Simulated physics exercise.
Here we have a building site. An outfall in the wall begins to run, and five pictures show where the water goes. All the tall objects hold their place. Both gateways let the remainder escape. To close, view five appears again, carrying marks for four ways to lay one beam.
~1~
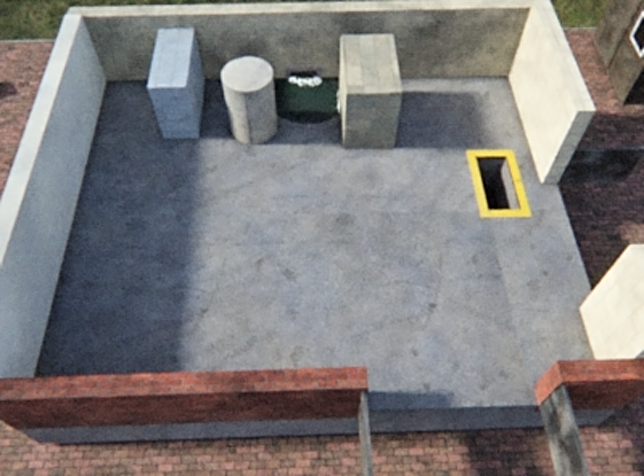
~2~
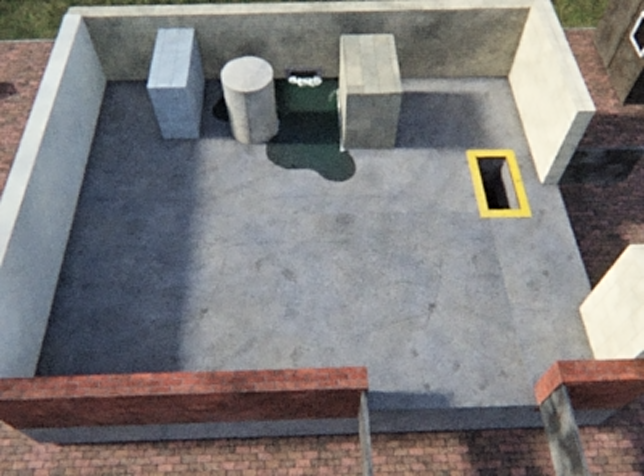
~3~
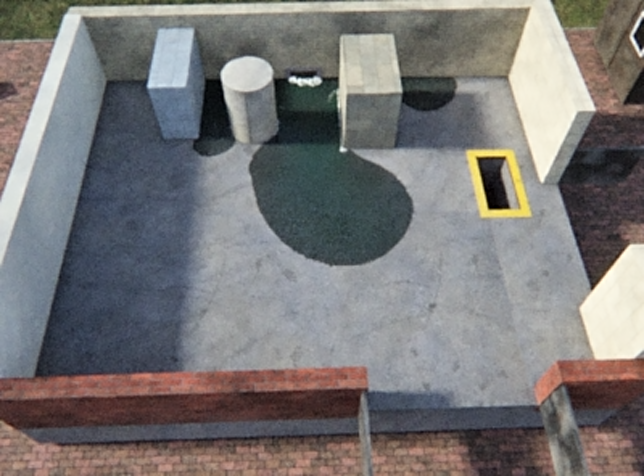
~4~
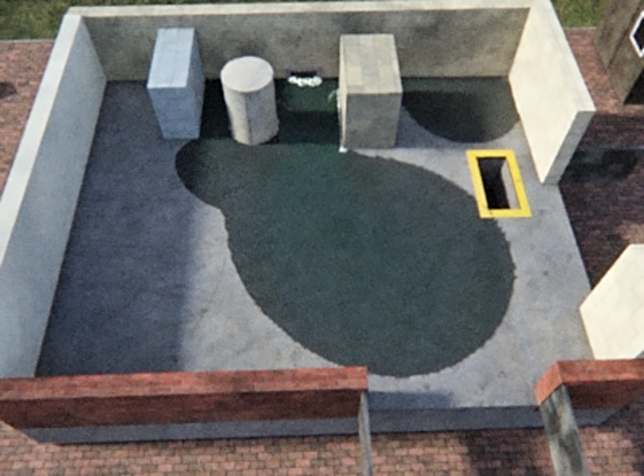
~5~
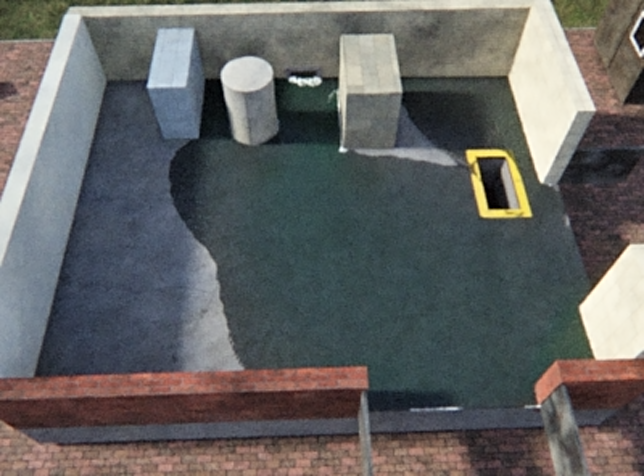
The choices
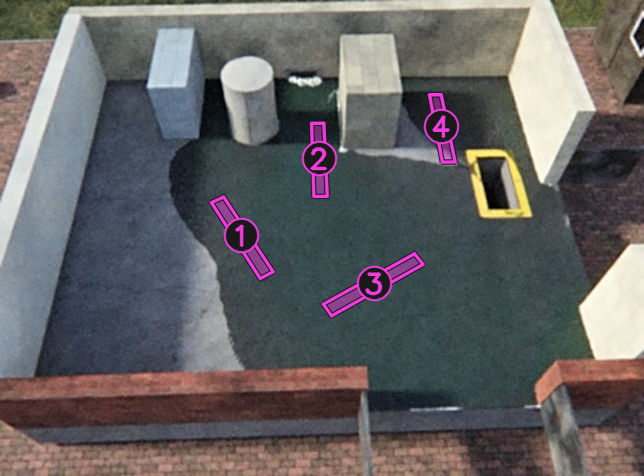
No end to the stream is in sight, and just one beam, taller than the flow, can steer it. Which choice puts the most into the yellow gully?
3 is best.
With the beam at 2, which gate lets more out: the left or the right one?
More leaves on the left.
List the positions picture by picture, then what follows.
Outfall at (304, 73); yellow gully at (498, 182); open gate at (560, 242); open gate at (449, 389); 3 % of the ground under water, visible out to (302, 118); yellow gully still dry, in the first picture.
In the second picture, 9 % of the ground under water, visible out to (345, 168); yellow gully still dry.
In the third picture, 21 % of the ground under water, visible out to (335, 259); yellow gully still dry.
In the fourth picture, 46 % of the ground under water, visible out to (487, 327); yellow gully still dry.
In the fifth picture, 64 % of the ground under water, visible out to (557, 329); yellow gully taking water.
In magenta, 1 from (217, 199) to (266, 275); 2 from (320, 196) to (317, 123); 3 from (327, 309) to (418, 259); 4 from (448, 162) to (435, 94).
For spot 1, about 11 % of the stream goes into the yellow gully, about 89 % out by the gates.
For spot 2, about 11 % of the stream goes into the yellow gully, about 89 % out by the gates.
For spot 3, about 24 % of the stream goes into the yellow gully, about 76 % out by the gates.
For spot 4, about 9 % of the stream goes into the yellow gully, about 91 % out by the gates.
